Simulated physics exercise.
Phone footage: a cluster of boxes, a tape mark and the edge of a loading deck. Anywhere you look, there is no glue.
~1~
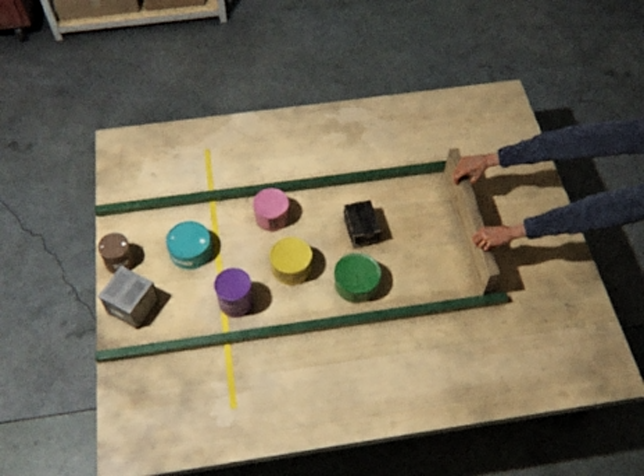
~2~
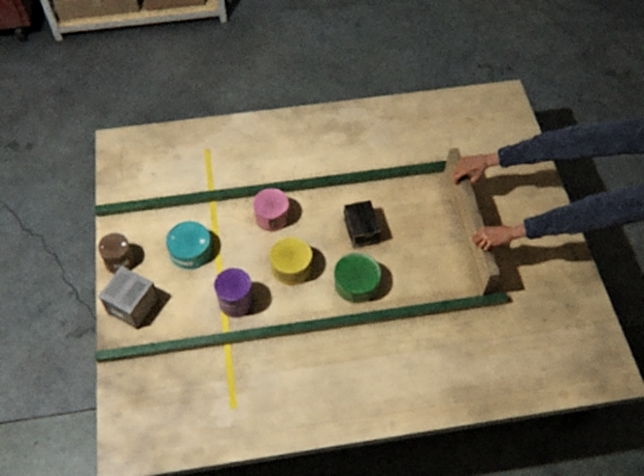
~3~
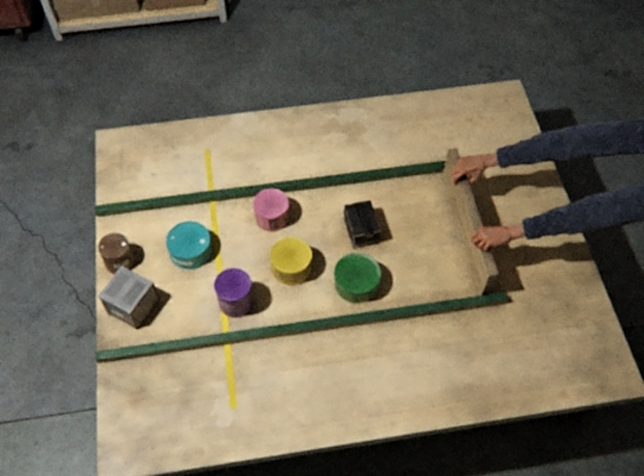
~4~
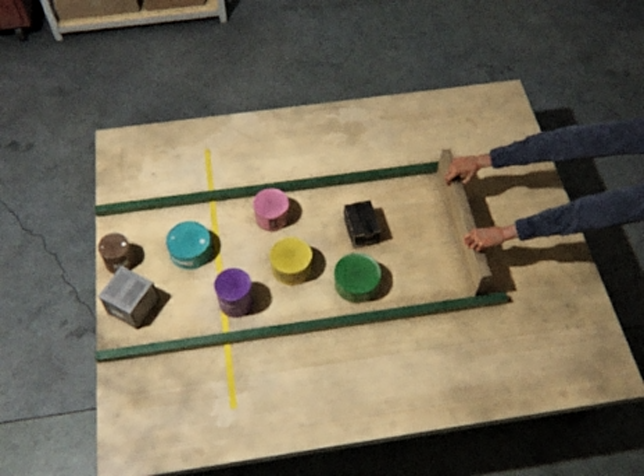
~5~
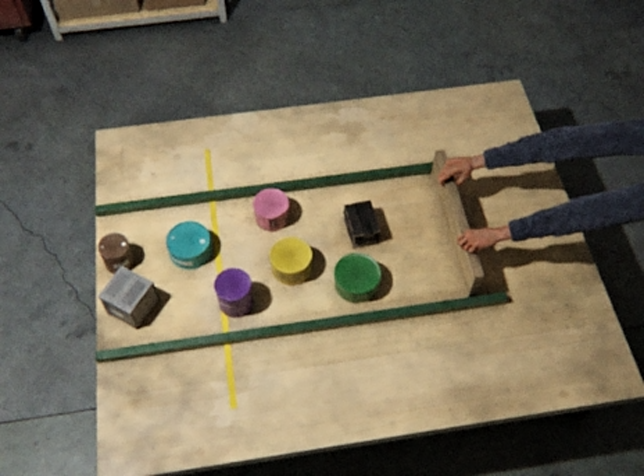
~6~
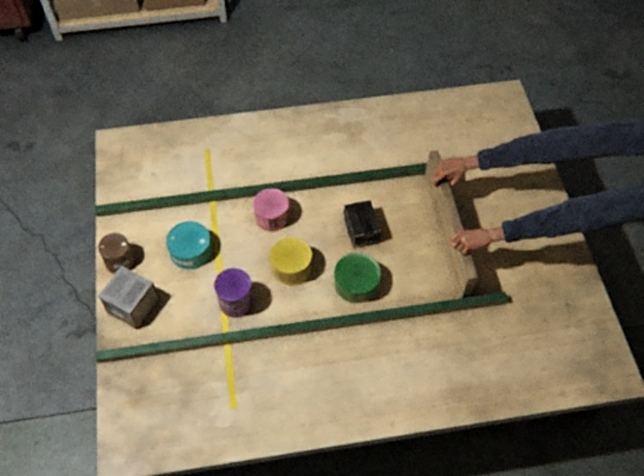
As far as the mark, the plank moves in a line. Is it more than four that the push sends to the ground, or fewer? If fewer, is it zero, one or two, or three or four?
Fewer - zero.
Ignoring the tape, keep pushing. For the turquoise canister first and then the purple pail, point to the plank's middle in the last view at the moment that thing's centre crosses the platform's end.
I reckon its middle sits around (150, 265) and then around (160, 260).
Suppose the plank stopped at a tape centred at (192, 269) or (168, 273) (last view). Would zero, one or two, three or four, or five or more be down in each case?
First tape: Zero; second tape: One or two.
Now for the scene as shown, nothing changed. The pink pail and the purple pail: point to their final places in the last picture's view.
Final centres, first then second: (196, 213), (156, 309).
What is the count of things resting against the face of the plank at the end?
The figure is 3.
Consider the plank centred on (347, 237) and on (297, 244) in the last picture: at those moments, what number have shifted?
It comes to 2 for the first spot, 4 for the other.
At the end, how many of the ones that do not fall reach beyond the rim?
That'd be 0.
A little later, none off yet; brown canister at rest near (117, 254); grey tote at rest near (130, 298); turquoise canister at rest near (189, 245).
When it is over, the number that fall off is zero.
